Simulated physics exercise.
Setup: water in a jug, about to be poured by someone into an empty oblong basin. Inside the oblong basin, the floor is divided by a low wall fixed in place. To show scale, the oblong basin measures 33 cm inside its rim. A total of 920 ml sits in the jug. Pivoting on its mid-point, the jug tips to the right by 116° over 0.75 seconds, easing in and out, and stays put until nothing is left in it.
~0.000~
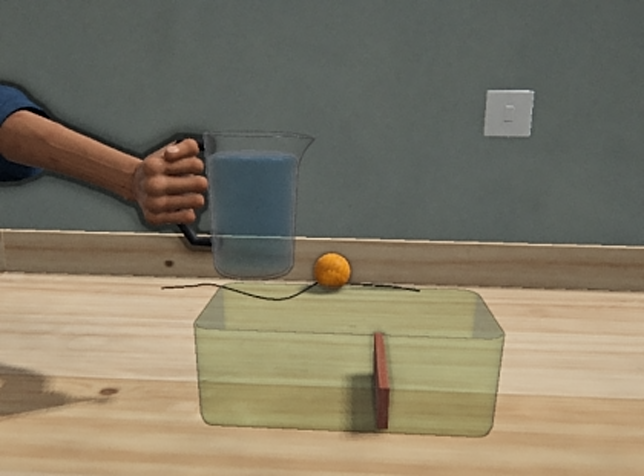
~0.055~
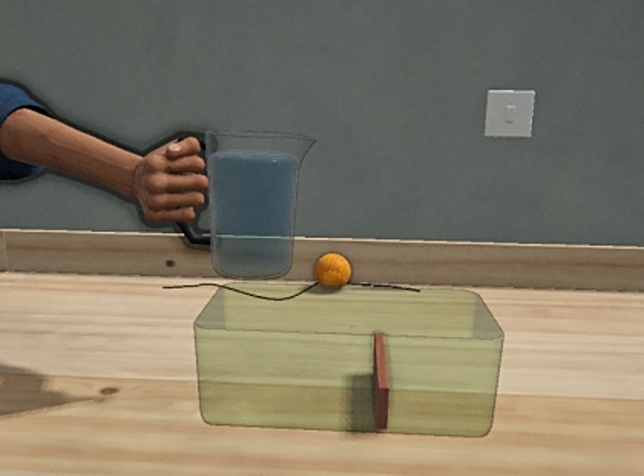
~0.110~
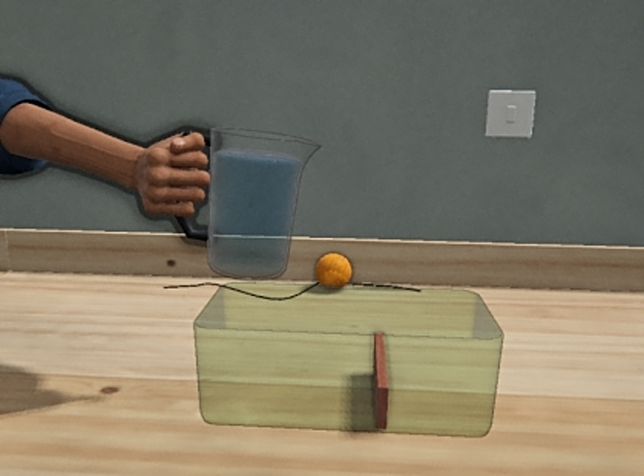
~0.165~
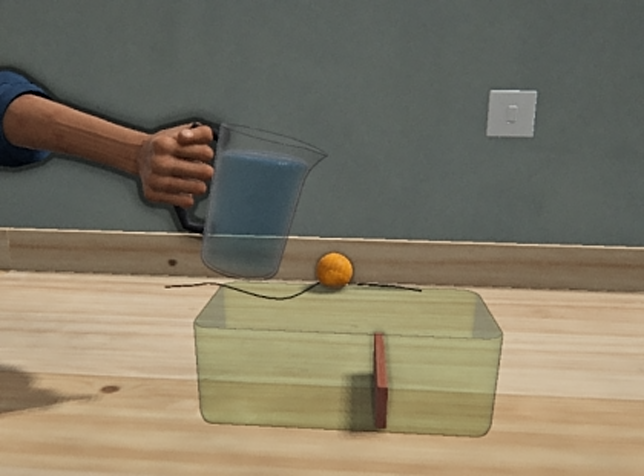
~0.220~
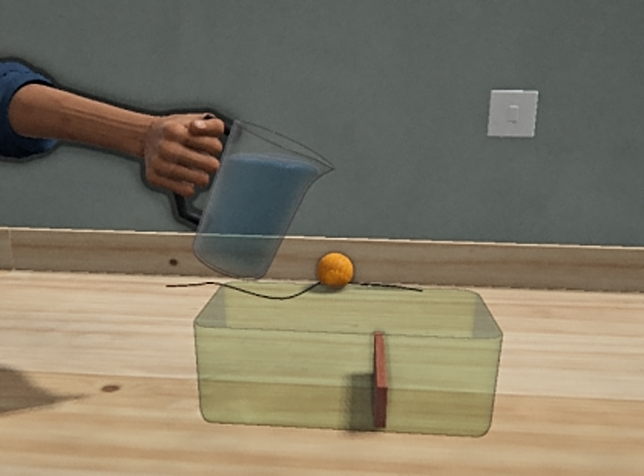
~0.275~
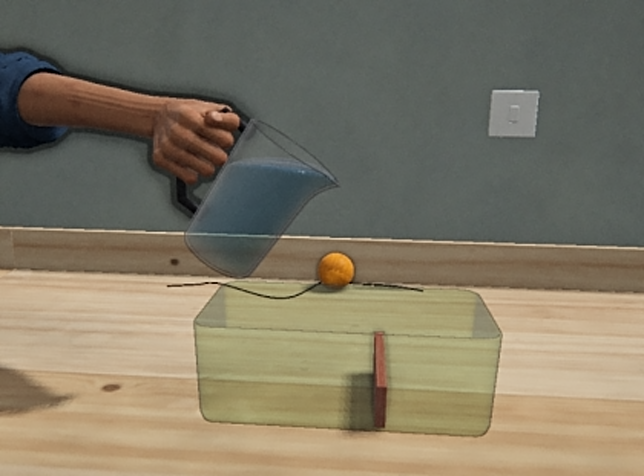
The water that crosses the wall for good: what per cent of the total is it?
It is about 19 per cent of the total.
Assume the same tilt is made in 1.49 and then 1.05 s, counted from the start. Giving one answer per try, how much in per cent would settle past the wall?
Respectively about 45 and 30 percent.
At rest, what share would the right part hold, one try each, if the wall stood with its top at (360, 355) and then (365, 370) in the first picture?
One try each: Around 50 percent and then around 45 percent.
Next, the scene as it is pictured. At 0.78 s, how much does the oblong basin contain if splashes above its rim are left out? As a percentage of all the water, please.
I'd say roughly 76 in a hundred of it.
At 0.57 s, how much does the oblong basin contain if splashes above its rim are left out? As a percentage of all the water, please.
About 20 per cent.
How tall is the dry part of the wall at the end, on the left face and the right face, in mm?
About 28 mm on the left, about 42 mm on the right.
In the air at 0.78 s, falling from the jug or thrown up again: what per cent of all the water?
10 per cent or so.
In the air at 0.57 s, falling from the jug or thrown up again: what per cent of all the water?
Some 18 % is the figure.
After 0.57 s the tilt is 100° and 62 per cent is still to pour, 6 is left of the wall and 14 right of it.
After 0.78 s the tilt is 116° and 14 per cent is still to pour, 57 is left of the wall and 18 right of it.
After 1.01 s the tilt is 116° and 1 per cent is still to pour, 72 is left of the wall and 19 right of it.
After 1.25 s the tilt is 116° and 0 per cent is still to pour, 75 is left of the wall and 19 right of it.
In the end 75 per cent lies left of the wall, 19 right of it and 5 outside.
